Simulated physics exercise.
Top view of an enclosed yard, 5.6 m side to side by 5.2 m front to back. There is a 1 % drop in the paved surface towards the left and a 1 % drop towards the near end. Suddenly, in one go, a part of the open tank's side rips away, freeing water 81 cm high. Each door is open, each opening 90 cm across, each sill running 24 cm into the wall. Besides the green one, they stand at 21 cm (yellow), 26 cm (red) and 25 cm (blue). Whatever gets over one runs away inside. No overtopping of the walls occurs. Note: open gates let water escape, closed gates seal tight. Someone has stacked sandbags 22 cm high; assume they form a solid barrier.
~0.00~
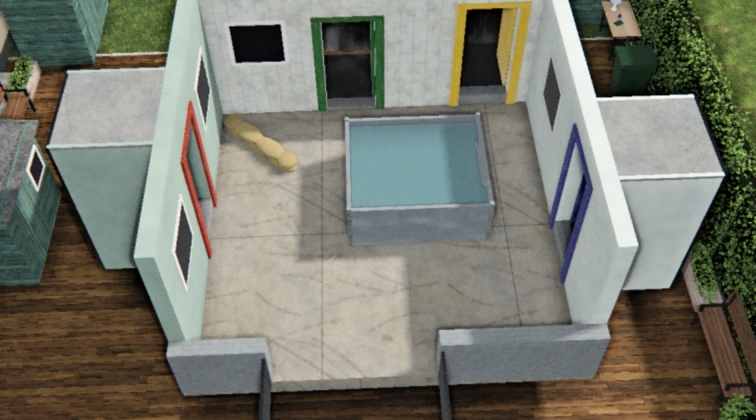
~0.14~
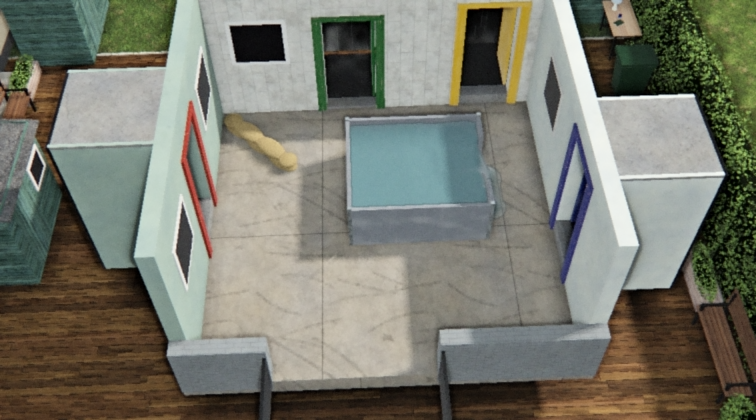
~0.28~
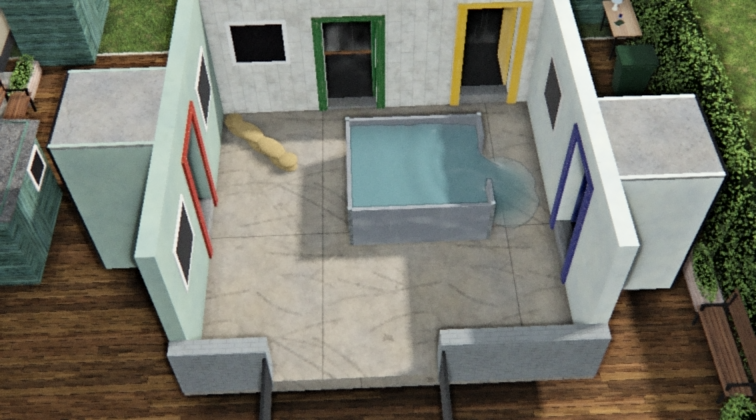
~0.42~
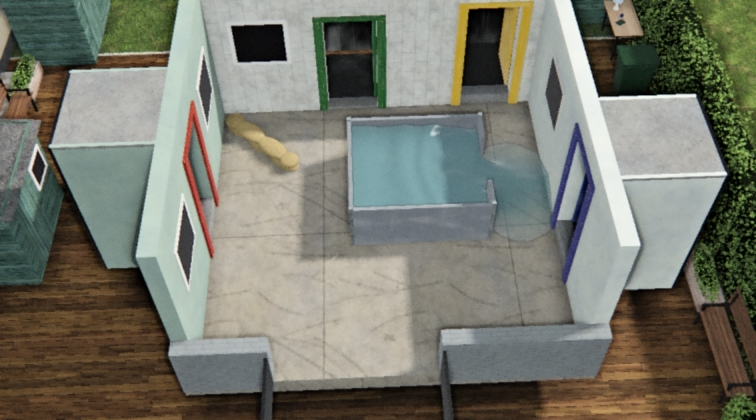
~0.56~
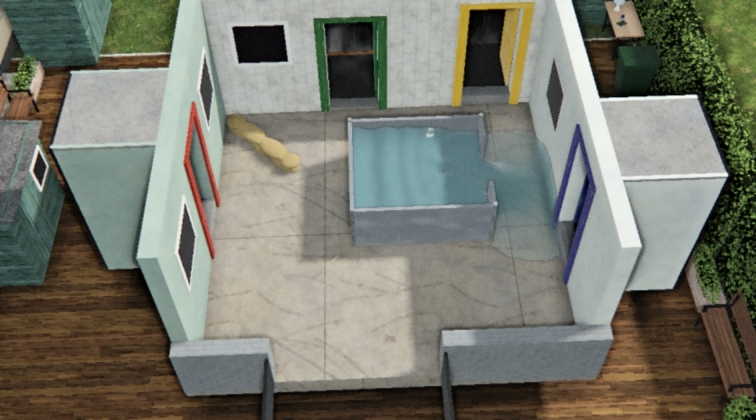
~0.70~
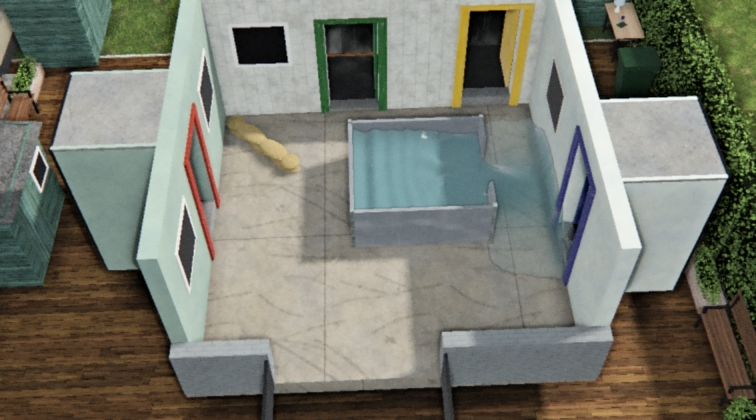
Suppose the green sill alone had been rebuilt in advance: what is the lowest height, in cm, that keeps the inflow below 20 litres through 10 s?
About 12.5 cm.
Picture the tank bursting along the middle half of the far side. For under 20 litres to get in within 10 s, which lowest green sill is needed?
You'd want it roughly 31 centimetres tall.
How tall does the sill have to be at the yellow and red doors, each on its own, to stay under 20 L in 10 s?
Roughly 29 cm for the yellow door and roughly 9.5 cm for the red door.
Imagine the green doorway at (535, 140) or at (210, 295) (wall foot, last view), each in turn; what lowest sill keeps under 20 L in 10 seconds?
In turn: About 21 cm, about 11.0 cm.
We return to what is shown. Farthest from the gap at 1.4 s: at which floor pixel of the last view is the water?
Lab note: Front tip approx. at (581, 355).
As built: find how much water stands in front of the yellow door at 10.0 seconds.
7.5 cm.
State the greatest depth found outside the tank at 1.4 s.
Roughly 56 cm.
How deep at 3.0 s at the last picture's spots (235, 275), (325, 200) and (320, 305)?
Around 0 cm, 0 cm and 2 cm.
After 1.4 s water covers 20 % of the floor, deepest (56 cm) near (537, 193); it has not reached the green door.
After 3.0 s water covers 55 % of the floor, deepest (33 cm) near (530, 109); 5 cm at the green door, 0 litres in over its 5 cm sill.
After 10.0 s water covers 95 % of the floor, deepest (16 cm) near (255, 127); 11 cm at the green door, 115 litres in over its 5 cm sill.
At the green door as built, the water arrived by 2.0 s and peaked near 15 cm at 6.6 s.
With a sill of 11 cm, 33 litres would have come in within the 10 s; with 15 cm, 9 litres. So under 20 litres takes about 12.5 cm.
